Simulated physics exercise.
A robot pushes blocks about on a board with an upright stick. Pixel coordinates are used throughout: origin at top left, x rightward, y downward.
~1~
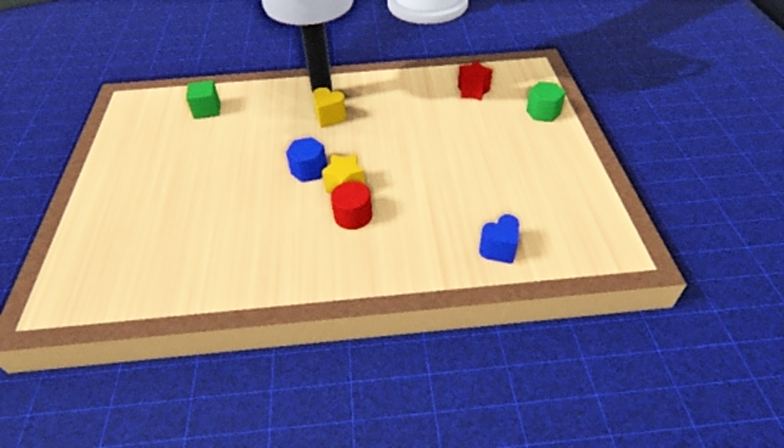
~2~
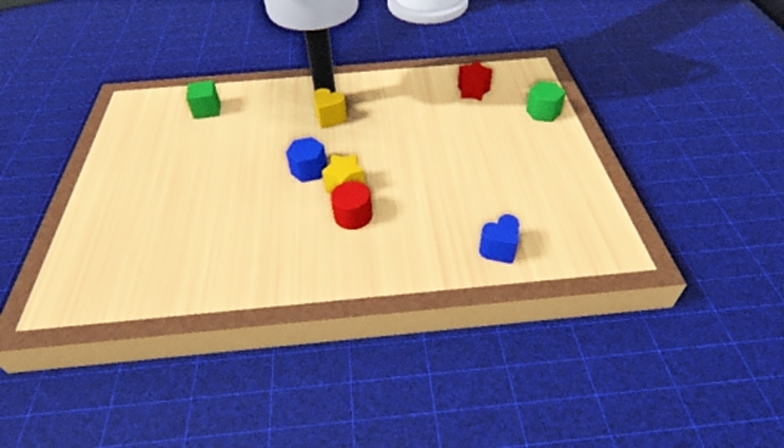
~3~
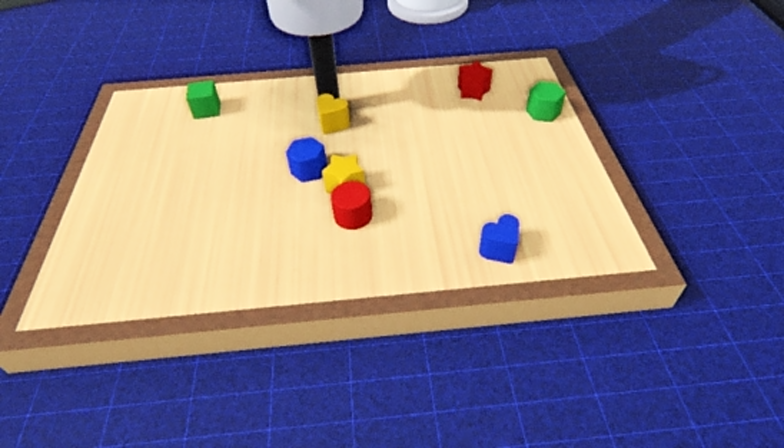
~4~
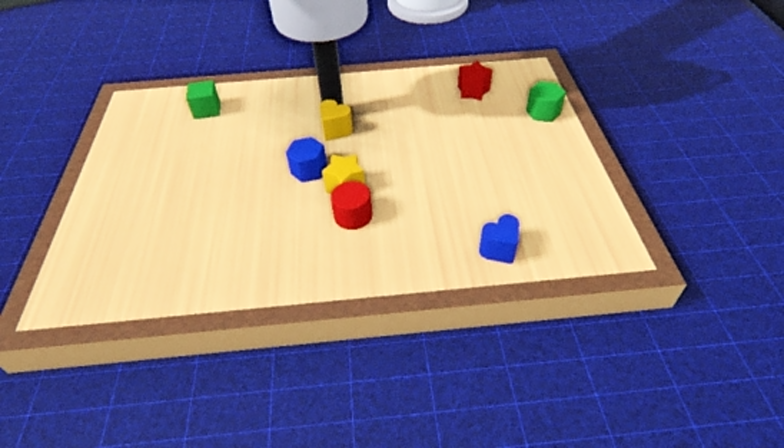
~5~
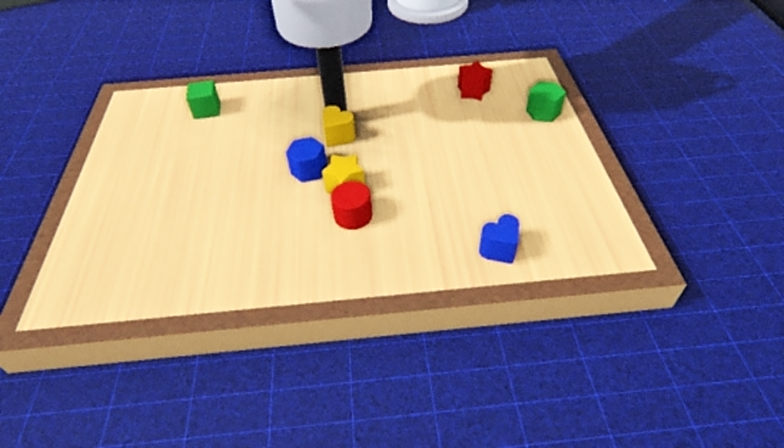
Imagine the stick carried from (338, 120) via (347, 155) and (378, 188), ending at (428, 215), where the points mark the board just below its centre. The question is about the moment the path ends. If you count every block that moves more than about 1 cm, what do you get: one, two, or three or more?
Three or more blocks.
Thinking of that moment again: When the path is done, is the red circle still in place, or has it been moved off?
That block is shifted.
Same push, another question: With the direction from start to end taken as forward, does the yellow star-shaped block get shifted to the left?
Short answer: No.
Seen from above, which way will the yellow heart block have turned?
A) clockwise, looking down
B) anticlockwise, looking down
A
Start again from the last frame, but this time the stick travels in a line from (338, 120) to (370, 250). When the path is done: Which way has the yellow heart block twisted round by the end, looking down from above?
The turn is clockwise.
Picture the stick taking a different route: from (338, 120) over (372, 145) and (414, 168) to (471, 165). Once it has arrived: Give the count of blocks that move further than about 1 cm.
My best guess is that a single block moves over 1 cm.
The first path, step by step. One third of the way, stick at (346, 147); yellow heart block at (343, 153); yellow star-shaped block at (338, 175); red circle at (352, 200).
Two thirds of the way, stick at (377, 180); yellow heart block at (355, 185), turned 70° clockwise; yellow star-shaped block at (323, 197), turned 50° clockwise; red circle at (349, 221).
At the end, stick at (428, 206); blue six-sided block not moved; yellow heart block at (357, 187), turned 75° clockwise; yellow star-shaped block at (323, 198), turned 50° clockwise; red circle at (349, 221).
